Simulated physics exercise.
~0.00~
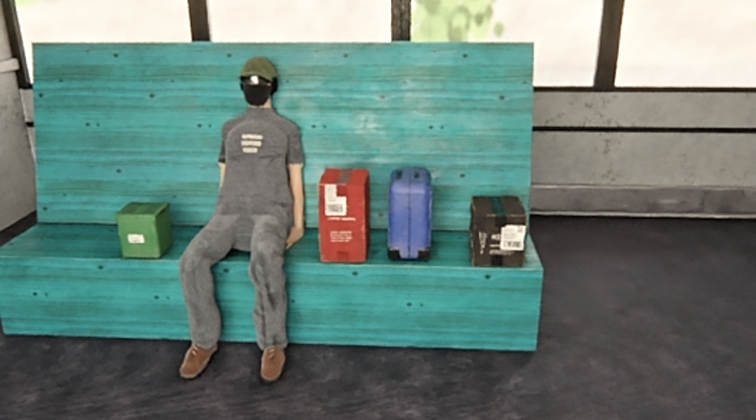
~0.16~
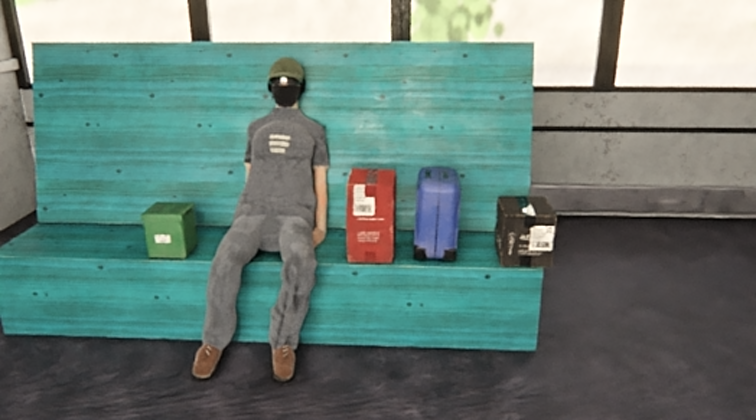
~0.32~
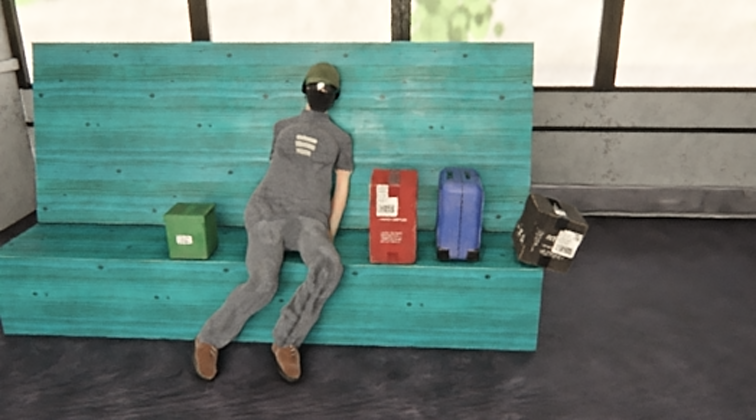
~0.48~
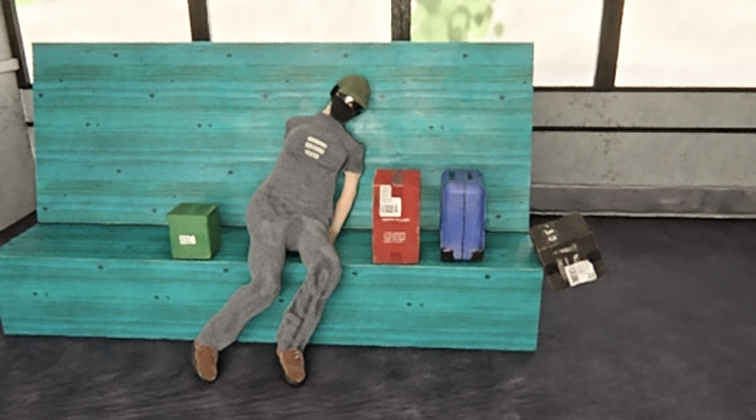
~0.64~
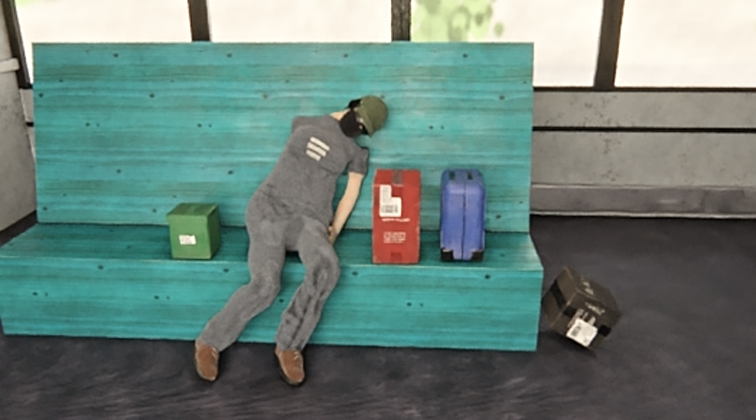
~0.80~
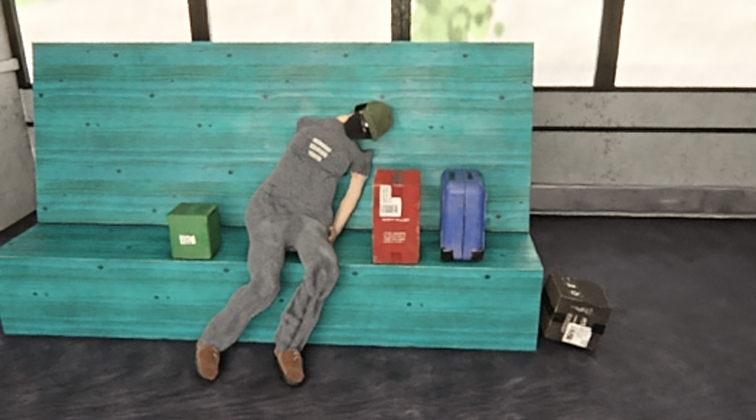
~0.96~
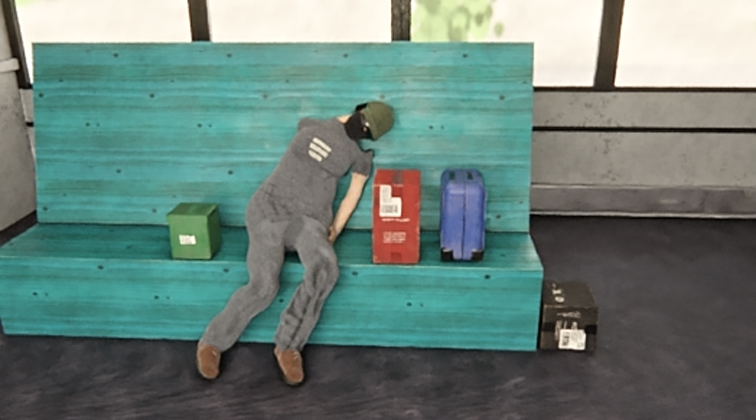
A dozing passenger and the luggage slide right, and the black box drops to the floor.
